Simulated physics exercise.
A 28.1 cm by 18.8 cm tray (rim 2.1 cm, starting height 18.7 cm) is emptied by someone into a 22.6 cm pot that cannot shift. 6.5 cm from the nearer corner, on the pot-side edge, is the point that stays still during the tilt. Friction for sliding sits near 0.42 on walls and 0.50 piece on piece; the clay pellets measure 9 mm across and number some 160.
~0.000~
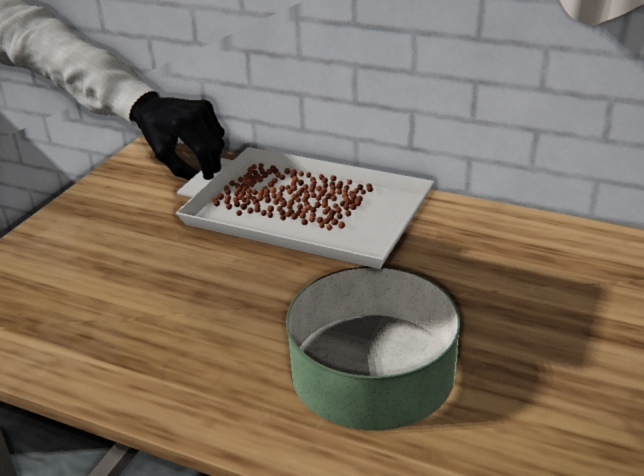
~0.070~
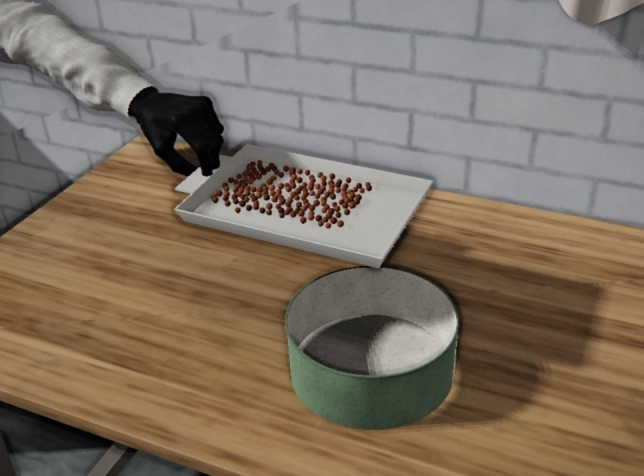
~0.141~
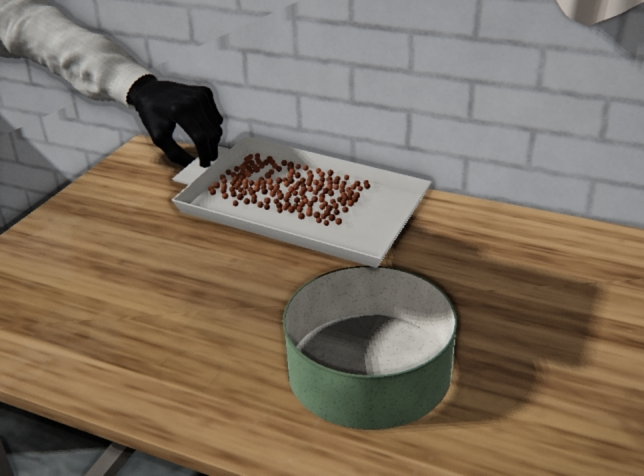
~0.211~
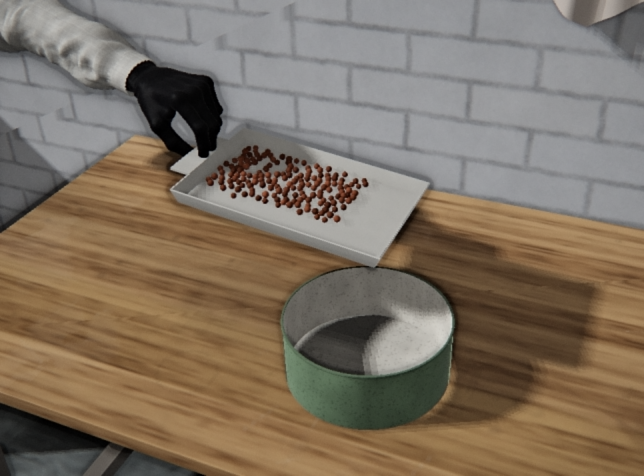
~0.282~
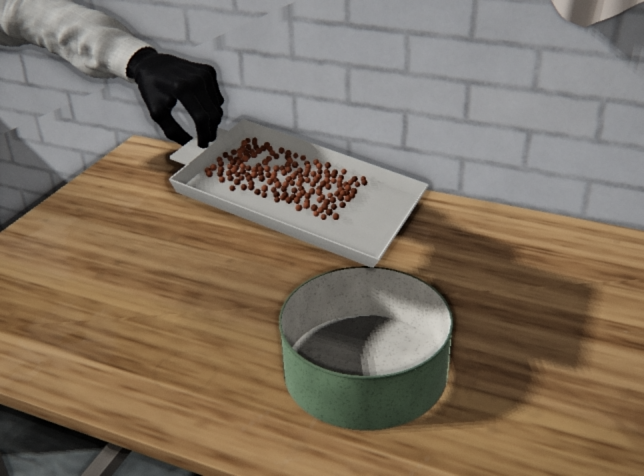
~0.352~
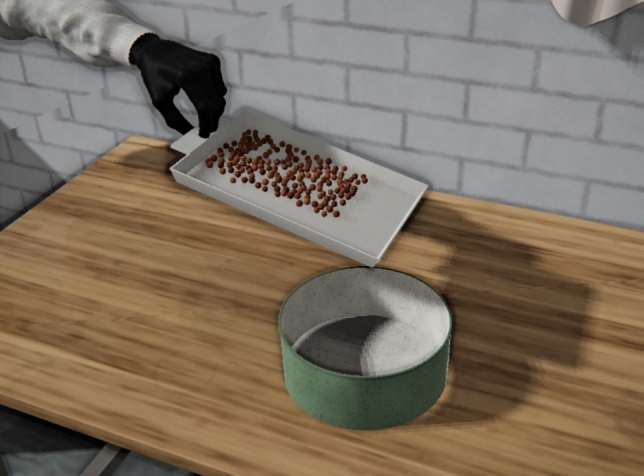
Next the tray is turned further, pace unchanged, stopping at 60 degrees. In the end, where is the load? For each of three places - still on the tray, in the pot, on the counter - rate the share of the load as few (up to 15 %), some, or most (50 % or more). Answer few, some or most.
Tray: Most; pot: Few; counter: Few.
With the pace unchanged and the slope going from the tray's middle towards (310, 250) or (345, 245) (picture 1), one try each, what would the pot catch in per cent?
Roughly 0 % for the first direction, roughly 15 % for the second.
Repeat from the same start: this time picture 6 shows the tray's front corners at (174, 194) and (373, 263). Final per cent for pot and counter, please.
Pot: 5, counter: 0.
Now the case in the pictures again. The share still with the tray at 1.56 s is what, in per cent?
Around 95 percent of it.
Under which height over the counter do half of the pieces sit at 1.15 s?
Roughly 20 centimetres.
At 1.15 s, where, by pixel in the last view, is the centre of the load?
Approximately (395, 199) in the last picture.
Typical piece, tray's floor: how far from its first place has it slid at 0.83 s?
I'd say close to 13 centimetres.
After 0.83 s, tilt 36 degrees; the tray holds 100 %, the pot 0 %.
After 1.15 s, tilt 51 degrees; the tray holds 100 %, the pot 0 %.
After 1.56 s, tilt 60 degrees; the tray holds 95 %, the pot 0 %.
At rest (2.2 s), tray 95 %, pot 0 %, counter 5 %.
